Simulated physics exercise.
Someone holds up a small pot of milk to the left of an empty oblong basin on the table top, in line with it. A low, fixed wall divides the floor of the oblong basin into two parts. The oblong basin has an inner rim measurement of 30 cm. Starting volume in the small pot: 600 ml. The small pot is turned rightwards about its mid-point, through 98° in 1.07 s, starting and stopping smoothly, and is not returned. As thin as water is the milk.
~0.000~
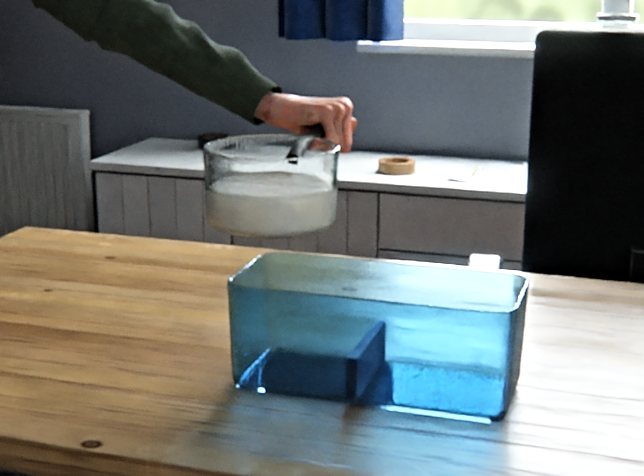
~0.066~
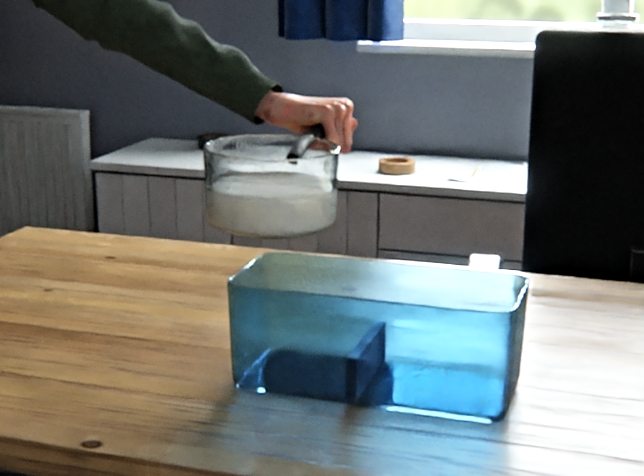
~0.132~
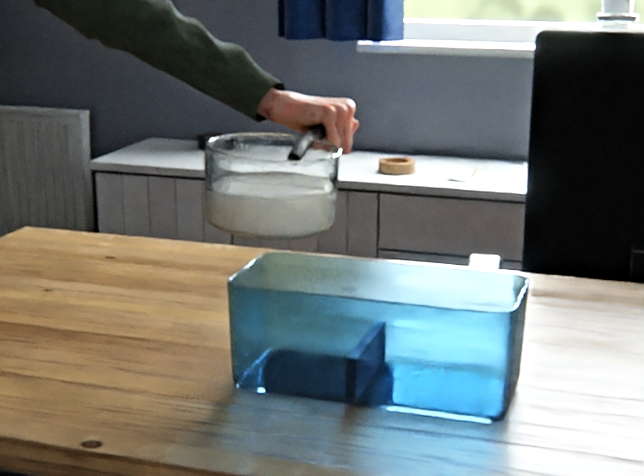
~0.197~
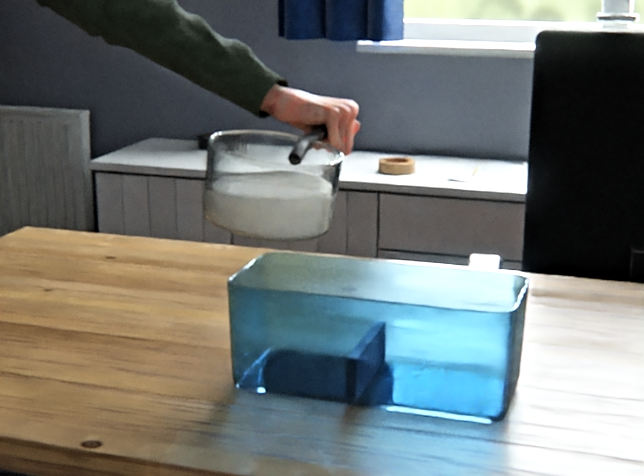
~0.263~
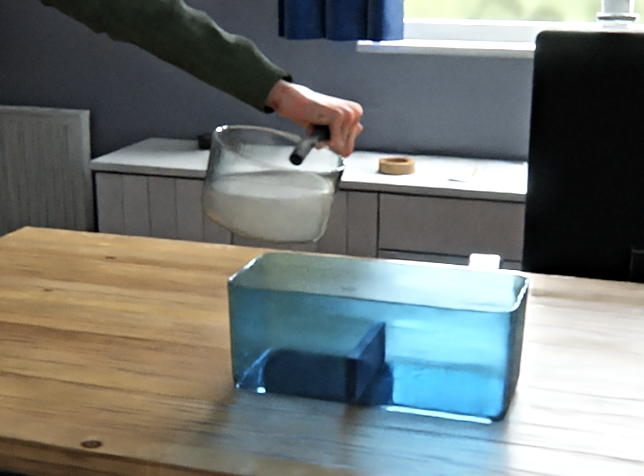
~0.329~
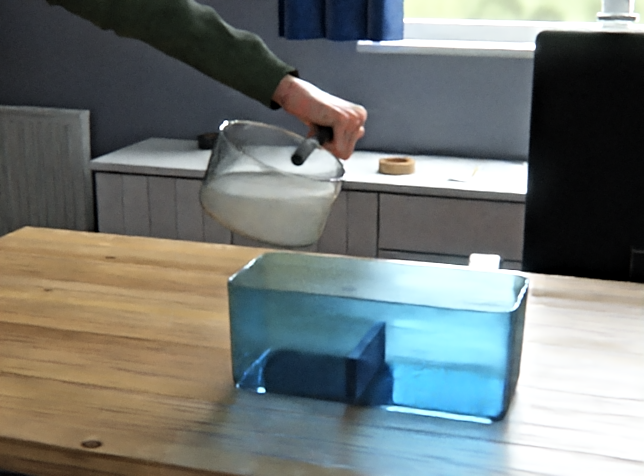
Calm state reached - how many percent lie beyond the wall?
51 percent, roughly.
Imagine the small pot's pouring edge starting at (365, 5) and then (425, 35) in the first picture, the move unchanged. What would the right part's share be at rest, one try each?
Some 90 and 75 per cent, in that order.
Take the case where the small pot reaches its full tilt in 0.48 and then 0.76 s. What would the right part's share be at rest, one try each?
Around 35 per cent first, around 45 per cent next.
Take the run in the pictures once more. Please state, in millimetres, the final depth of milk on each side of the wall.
Some 18 mm on the left and 16 mm on the right.
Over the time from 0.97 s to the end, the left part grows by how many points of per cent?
Close to 26% of the whole.
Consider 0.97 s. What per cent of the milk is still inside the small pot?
Around 20 in a hundred.
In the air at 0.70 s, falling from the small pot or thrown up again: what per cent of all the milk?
22 %.
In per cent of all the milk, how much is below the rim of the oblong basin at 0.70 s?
10 %, give or take.
After 0.70 s the tilt is 72° and 67 per cent is still to pour, 2 is left of the wall and 8 right of it.
After 0.97 s the tilt is 96° and 20 per cent is still to pour, 23 is left of the wall and 49 right of it.
After 1.26 s the tilt is 98° and 3 per cent is still to pour, 44 is left of the wall and 51 right of it.
After 1.57 s the tilt is 98° and 0 per cent is still to pour, 48 is left of the wall and 51 right of it.
In the end 49 per cent lies left of the wall, 51 right of it and 0 outside.
